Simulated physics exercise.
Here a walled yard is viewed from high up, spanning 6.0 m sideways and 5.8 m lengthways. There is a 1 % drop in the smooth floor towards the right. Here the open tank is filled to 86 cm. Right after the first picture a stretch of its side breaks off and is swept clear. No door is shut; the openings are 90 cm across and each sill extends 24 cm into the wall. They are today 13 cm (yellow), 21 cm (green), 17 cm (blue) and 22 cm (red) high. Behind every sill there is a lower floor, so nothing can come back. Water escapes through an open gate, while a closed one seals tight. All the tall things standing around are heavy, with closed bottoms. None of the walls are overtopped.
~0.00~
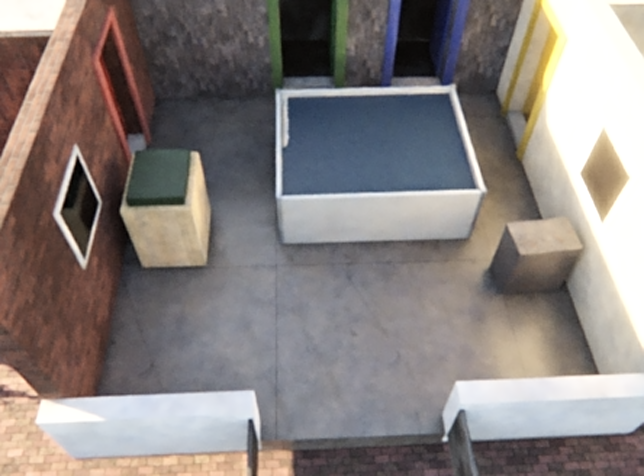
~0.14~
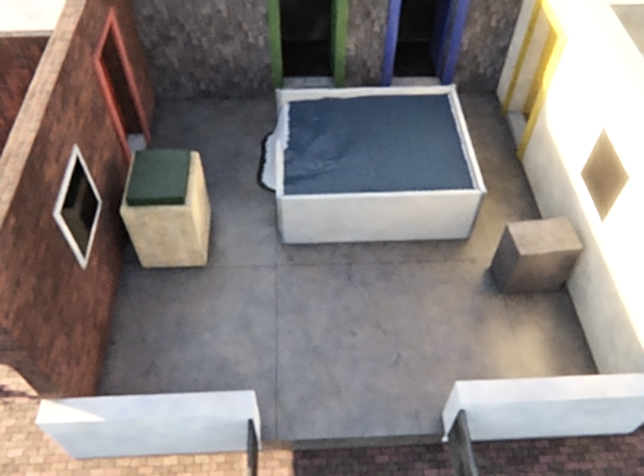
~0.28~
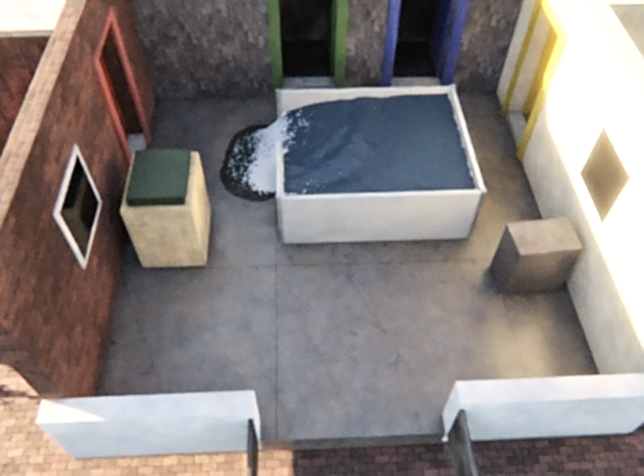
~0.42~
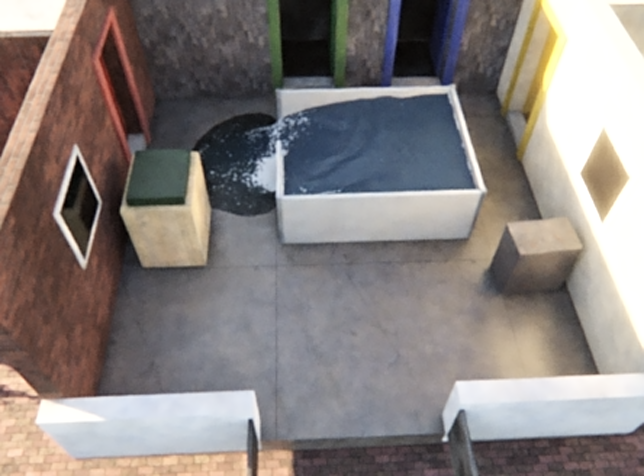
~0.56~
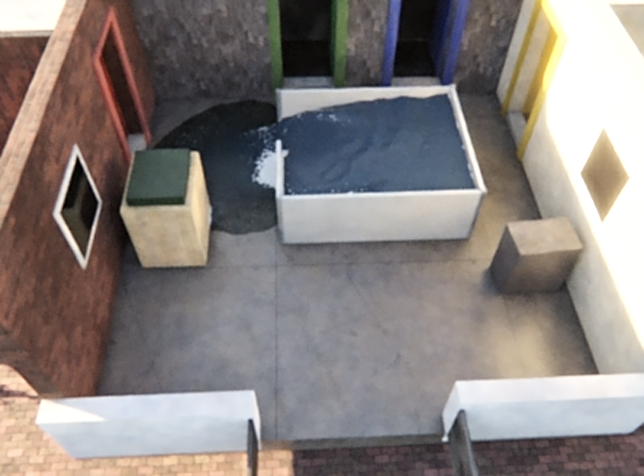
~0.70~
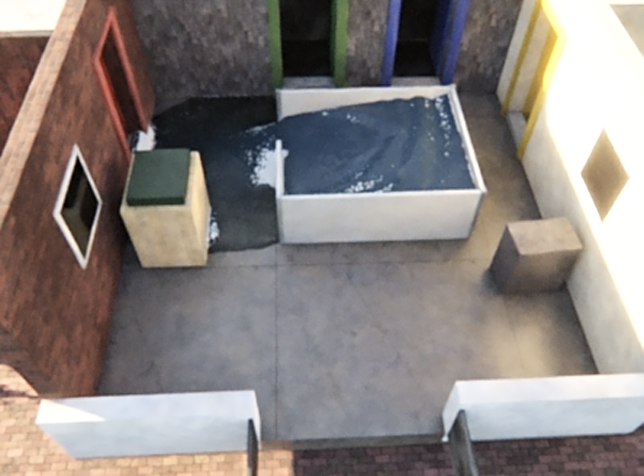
Dark water pours from the tank's broken left side and spreads across the yard floor.
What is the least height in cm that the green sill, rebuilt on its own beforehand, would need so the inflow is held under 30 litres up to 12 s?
Around 8.5 cm would be enough.
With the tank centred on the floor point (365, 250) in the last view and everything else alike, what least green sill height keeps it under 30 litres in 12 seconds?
Then roughly 9.0 cm.
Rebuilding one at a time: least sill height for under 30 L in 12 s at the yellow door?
For yellow, a step near 20 cm.
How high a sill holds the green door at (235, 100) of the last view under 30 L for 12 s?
28 cm.
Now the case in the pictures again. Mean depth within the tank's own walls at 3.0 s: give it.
Near 44 cm, averaged.
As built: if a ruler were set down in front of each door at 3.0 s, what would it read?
Depths in cm - yellow: 0, green: 9, blue: 0, red: 41.
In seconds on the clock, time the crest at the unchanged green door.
Peak time: About 4.5 s.
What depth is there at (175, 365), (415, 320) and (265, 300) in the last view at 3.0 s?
About 2, 0 and 1 cm.
After 1.4 s water covers 25 % of the floor, deepest (60 cm) near (157, 99); 1 cm at the green door, 0 litres in over its 21 cm sill.
After 3.0 s water covers 40 % of the floor, deepest (41 cm) near (142, 174); 9 cm at the green door, 0 litres in over its 21 cm sill.
After 12.0 s water covers 100 % of the floor, deepest (19 cm) near (550, 246); 9 cm at the green door, 0 litres in over its 21 cm sill.
At the green door as built, the water arrived by 1.4 s and peaked near 13 cm at 4.6 s.
Run again over the same 12 s with other heights there, 46 litres in over 7.5 cm, 17 litres over 10 cm. The limit of 30 litres is kept from about 8.5 cm up.
